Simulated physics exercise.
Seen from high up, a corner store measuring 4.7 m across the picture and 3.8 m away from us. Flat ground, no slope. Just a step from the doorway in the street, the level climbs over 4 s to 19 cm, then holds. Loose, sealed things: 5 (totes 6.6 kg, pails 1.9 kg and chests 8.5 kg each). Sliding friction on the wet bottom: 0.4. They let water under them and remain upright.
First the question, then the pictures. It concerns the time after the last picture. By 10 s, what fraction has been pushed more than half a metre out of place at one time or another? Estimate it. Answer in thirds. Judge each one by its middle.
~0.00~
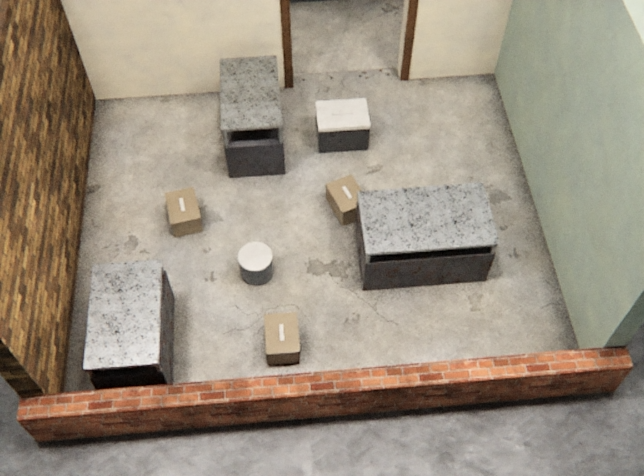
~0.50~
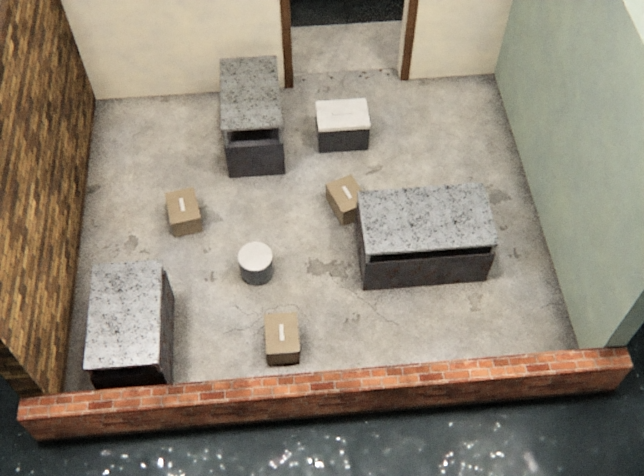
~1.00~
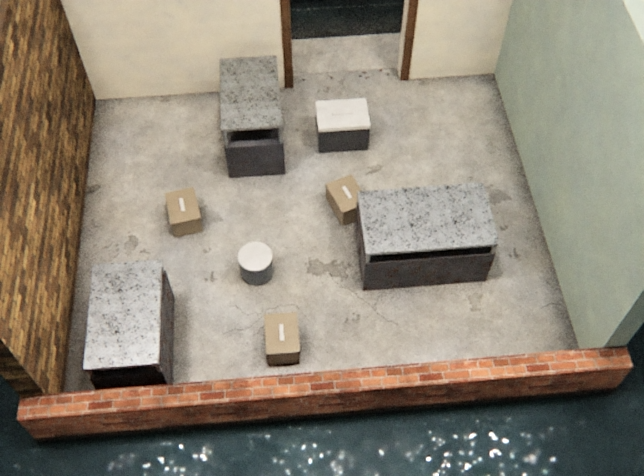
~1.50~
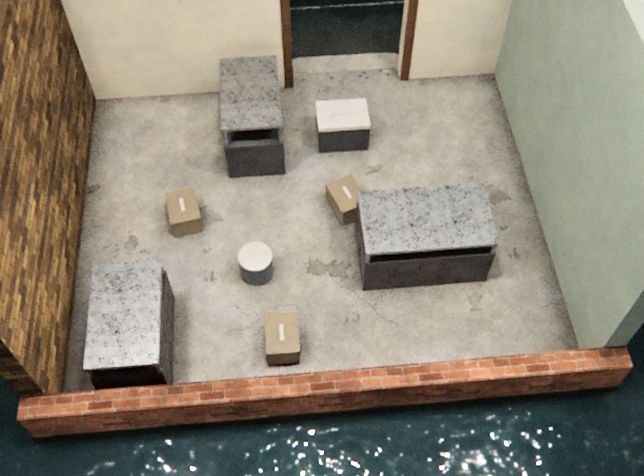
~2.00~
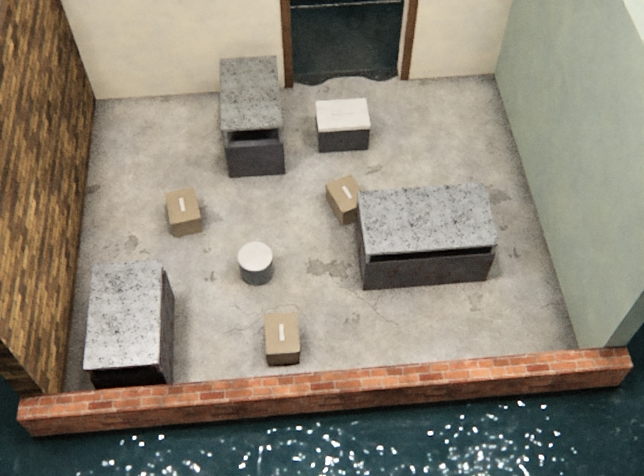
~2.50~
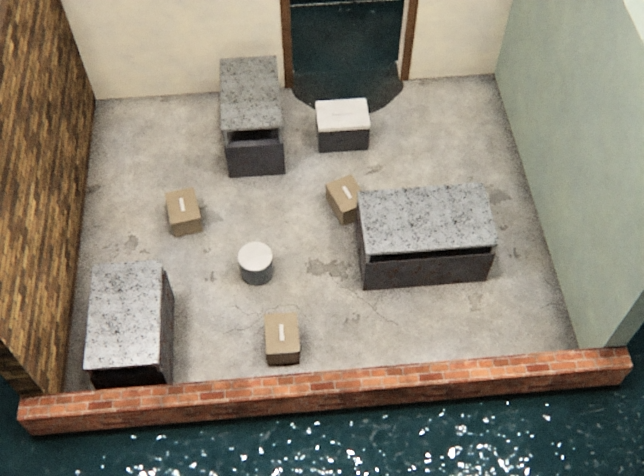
One to two thirds.
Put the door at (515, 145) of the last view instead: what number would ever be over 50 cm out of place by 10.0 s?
In that case the number is 4.
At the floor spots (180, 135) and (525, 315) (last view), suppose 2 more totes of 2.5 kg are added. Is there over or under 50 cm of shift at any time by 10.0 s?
So the first ends up within that distance while the second ends up beyond that distance.
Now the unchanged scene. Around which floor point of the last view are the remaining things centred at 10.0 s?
Near (202, 308).
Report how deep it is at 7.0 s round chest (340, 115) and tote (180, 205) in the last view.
Roughly 8 and 1 cm.
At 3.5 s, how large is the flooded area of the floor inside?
2.0 m2.
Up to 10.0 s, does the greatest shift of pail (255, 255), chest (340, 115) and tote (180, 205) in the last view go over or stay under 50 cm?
In that order: Above the mark, above the mark, below the mark.
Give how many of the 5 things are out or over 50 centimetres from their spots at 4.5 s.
Answer: 1.
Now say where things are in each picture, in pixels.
In the first picture, a tote at (347, 193) rests on the ground; a pail at (255, 256), on the bottom; 0.0 m2 under water; 0 of 5 have shifted.
In the second picture, a tote at (347, 193) rests on the ground; a pail at (255, 256) rests on the ground; water covers 0.0 m2; 0 of 5 have shifted.
In the third picture, a tote at (347, 193), on the bottom; a pail at (255, 256) rests on the ground; 0.0 m2 under water; 0 of 5 have shifted.
In the fourth picture, a tote at (347, 193) rests on the ground; a pail at (255, 256), on the bottom; water covers 0.0 m2; 0 of 5 have shifted.
In the fifth picture, a tote at (347, 193), on the bottom; a pail at (255, 256), on the bottom; water covers 0.0 m2; 0 of 5 have shifted.
In the sixth picture, a tote at (347, 193), on the bottom; a pail at (255, 256) rests on the ground; 0.4 m2 under water; 0 of 5 have shifted.
After 3.5 s 0 of 5 are over 50 cm from their spots; 0 afloat.
After 4.5 s 1 of 5 are over 50 cm from their spots; 0 afloat.
After 7.0 s 2 of 5 are over 50 cm from their spots; 2 afloat.
After 10.0 s 3 of 5 are over 50 cm from their spots, and 3 have been at some point; 3 afloat.
